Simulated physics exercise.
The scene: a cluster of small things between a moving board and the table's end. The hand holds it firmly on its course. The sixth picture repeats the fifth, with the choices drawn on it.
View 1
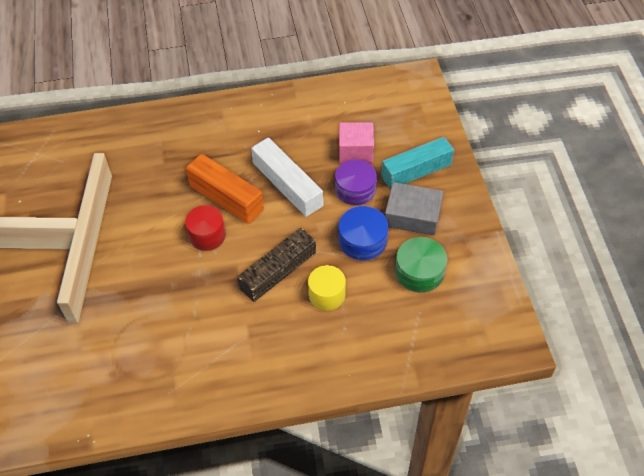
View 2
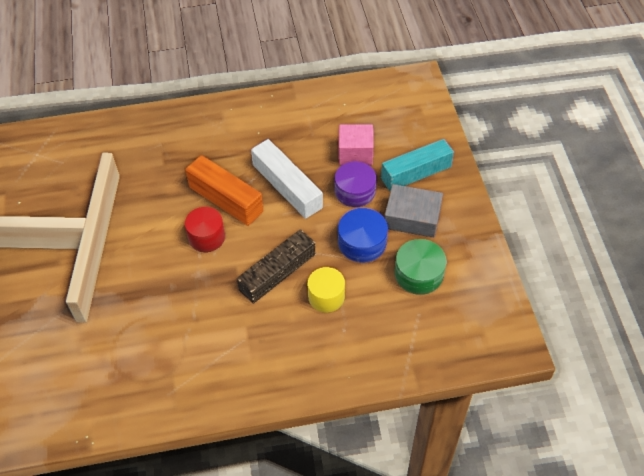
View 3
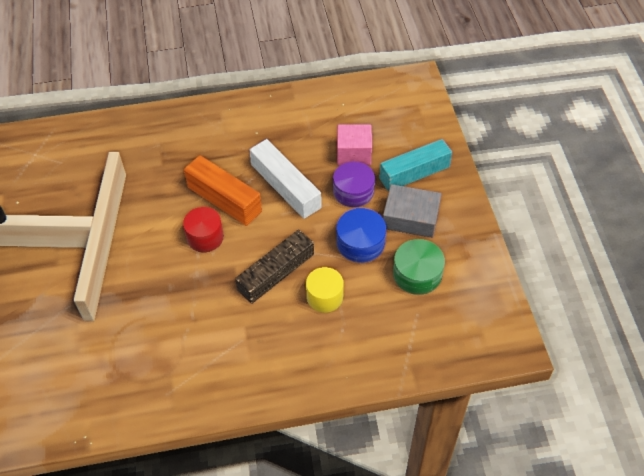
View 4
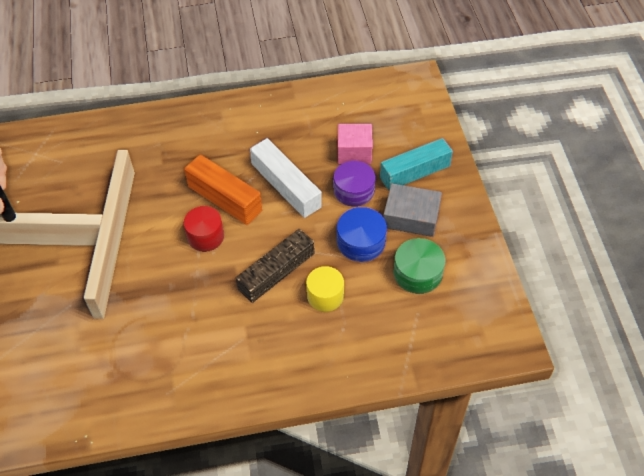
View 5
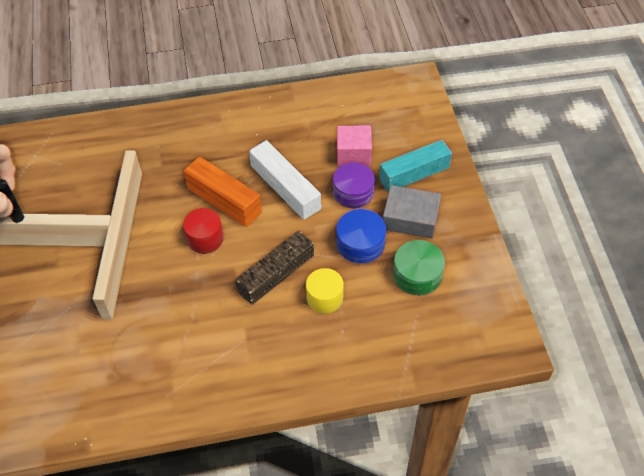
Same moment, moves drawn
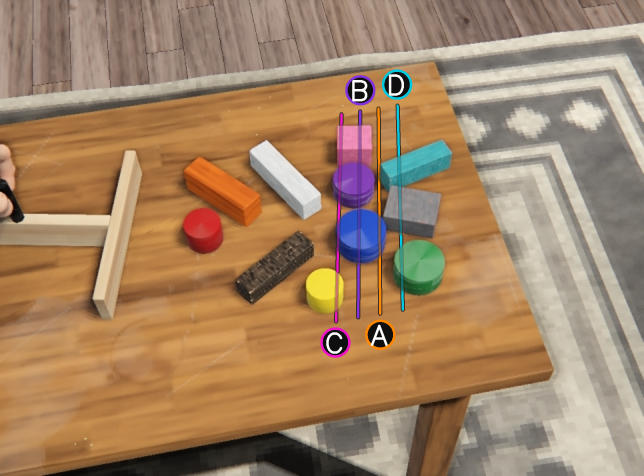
On a wooden table above a patterned rug, a T-shaped wooden board slid slowly a short way right toward a cluster of colourful blocks and discs, a hand coming into view behind it.
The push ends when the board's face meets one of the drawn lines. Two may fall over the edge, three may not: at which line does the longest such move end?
D is the last line within the limit.
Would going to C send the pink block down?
By then, no.
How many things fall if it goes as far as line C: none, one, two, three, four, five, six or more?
In all, none.
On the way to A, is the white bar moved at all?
By then, yes.
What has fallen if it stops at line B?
The turquoise bar.
On the marked copy, A at (380, 202); B at (359, 206); C at (339, 209); D at (400, 199).
Following D. Soon after the start, board (219, 203); orange stick (261, 196); red tin (245, 230).
Later, board (321, 187); turquoise bar (455, 151); purple tin (406, 170).
In the end, board (397, 175); turquoise bar over the edge; purple tin over the edge; two fallen.
As for the rest, A is within the limit but short; B is within the limit but short; C is within the limit but short.
